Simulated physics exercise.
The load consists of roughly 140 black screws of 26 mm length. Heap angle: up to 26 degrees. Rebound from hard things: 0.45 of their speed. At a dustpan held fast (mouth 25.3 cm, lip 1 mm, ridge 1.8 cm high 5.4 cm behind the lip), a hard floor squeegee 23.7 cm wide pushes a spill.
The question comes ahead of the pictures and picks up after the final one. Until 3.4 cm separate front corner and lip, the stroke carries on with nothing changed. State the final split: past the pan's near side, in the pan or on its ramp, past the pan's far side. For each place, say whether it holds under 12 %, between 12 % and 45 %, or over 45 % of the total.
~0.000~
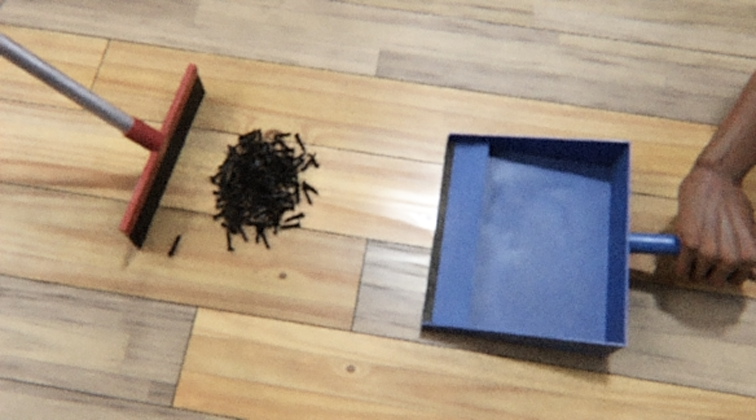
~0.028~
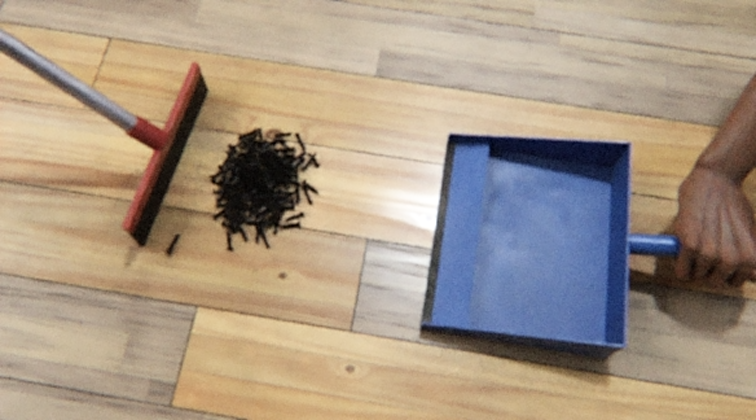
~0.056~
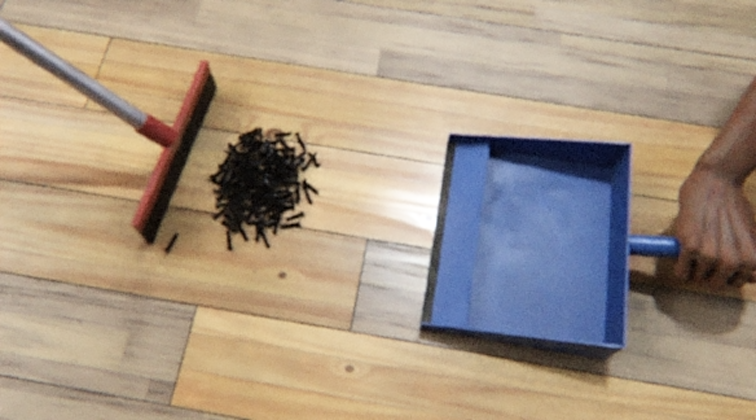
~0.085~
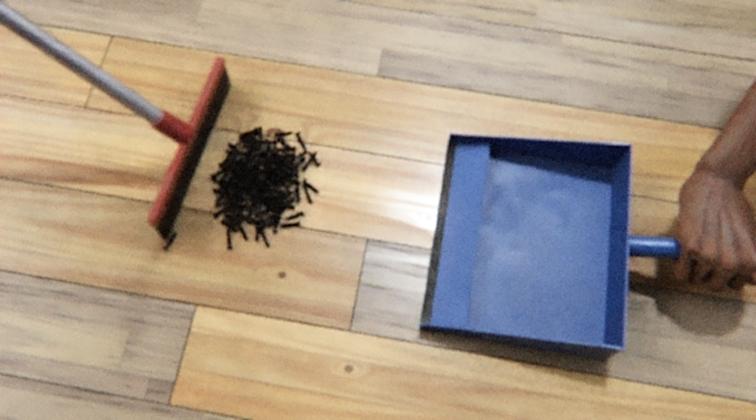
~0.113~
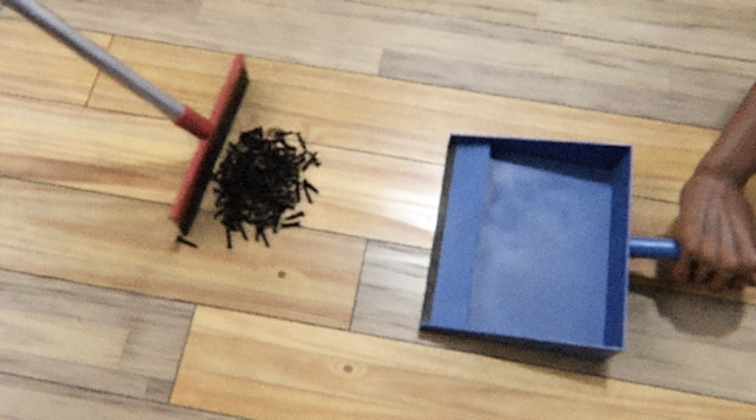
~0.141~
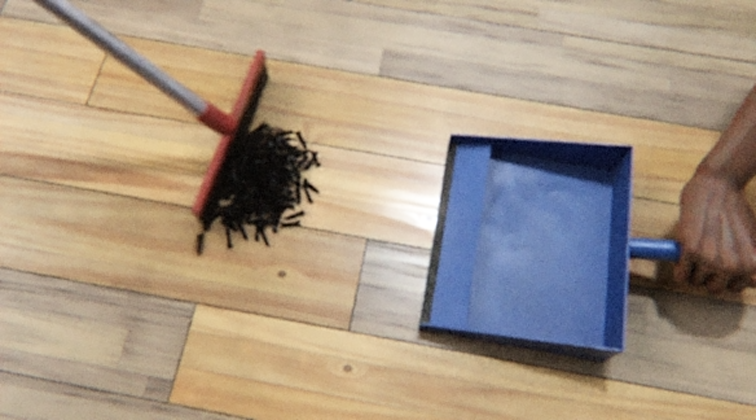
Near side: A tiny fraction; pan: A moderate fraction; far side: A moderate fraction.
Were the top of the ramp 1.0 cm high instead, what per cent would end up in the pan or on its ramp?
20 %.
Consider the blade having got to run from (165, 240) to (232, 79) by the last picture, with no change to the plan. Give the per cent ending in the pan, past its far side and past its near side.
Final per cent - pan 15, far 0, near 0.
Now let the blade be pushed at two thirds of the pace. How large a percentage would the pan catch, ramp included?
About 5 per cent.
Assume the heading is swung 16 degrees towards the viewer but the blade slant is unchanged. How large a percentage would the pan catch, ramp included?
It comes to roughly 40 in a hundred.
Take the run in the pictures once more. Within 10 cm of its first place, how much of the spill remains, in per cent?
Near 10 per cent.
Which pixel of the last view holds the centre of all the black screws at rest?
In the last view, approximately (434, 178).
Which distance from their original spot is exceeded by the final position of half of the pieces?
Near 24 cm.
After 0.28 s, middle of the blade 15 cm from the lip; 0 % over the lip, far side 5 %, near side 0 %.
Then, at 0.38 s, middle of the blade 7 cm from the lip; 0 % over the lip, far side 15 %, near side 0 %.
Then, at 0.60 s, middle of the blade 5 cm from the lip; 20 % over the lip, far side 20 %, near side 0 %.
In the end, at 1.5 s, near side 0 %, pan 20 %, far side 20 %, in front of the lip or behind the blade 60 %.
